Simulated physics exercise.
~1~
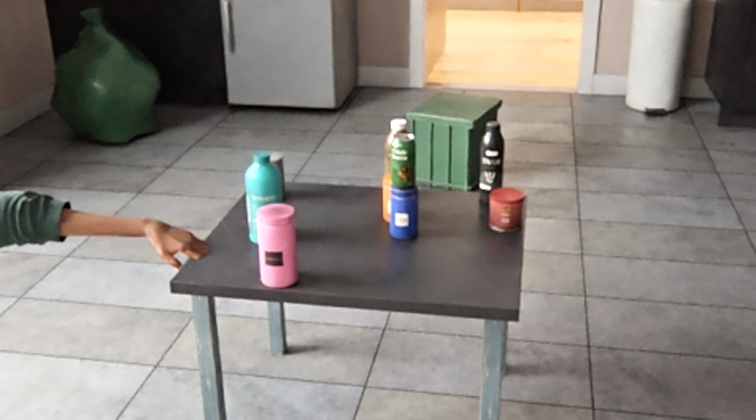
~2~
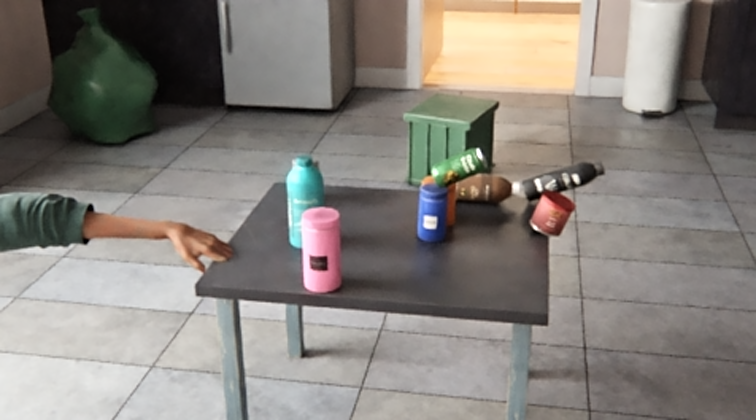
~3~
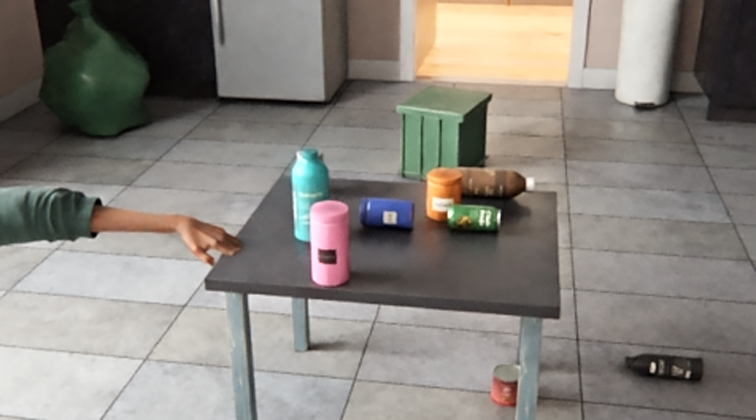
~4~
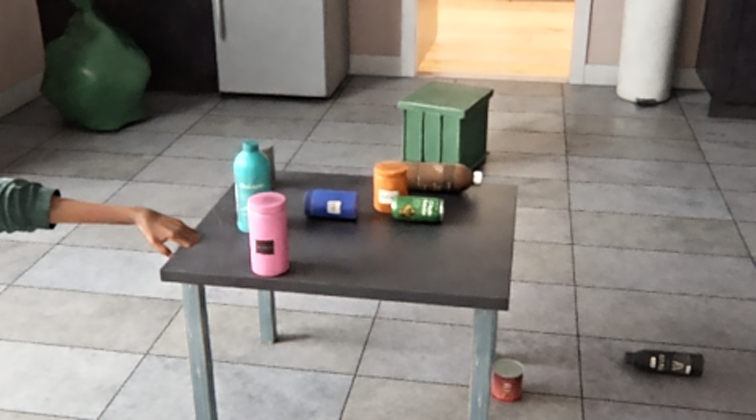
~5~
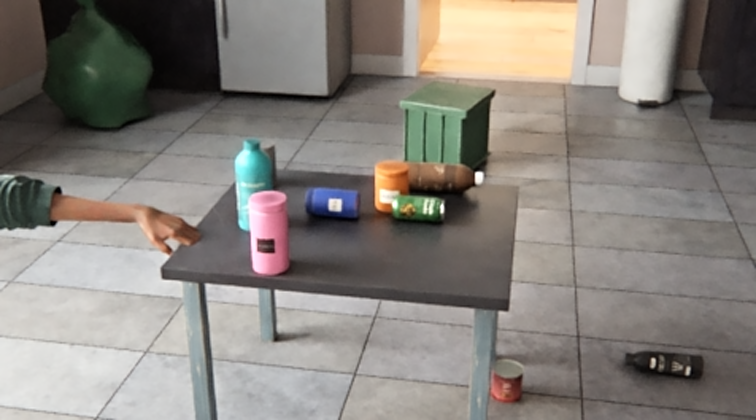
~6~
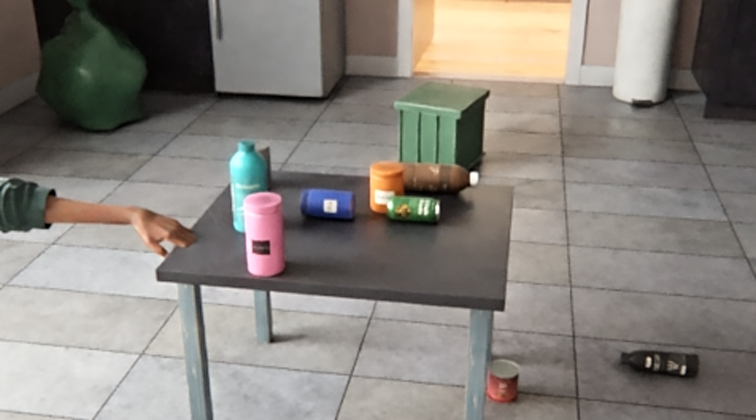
Side table jerking right and back beside a hand, toppling several containers and dropping a red tin and black bottle to the floor.
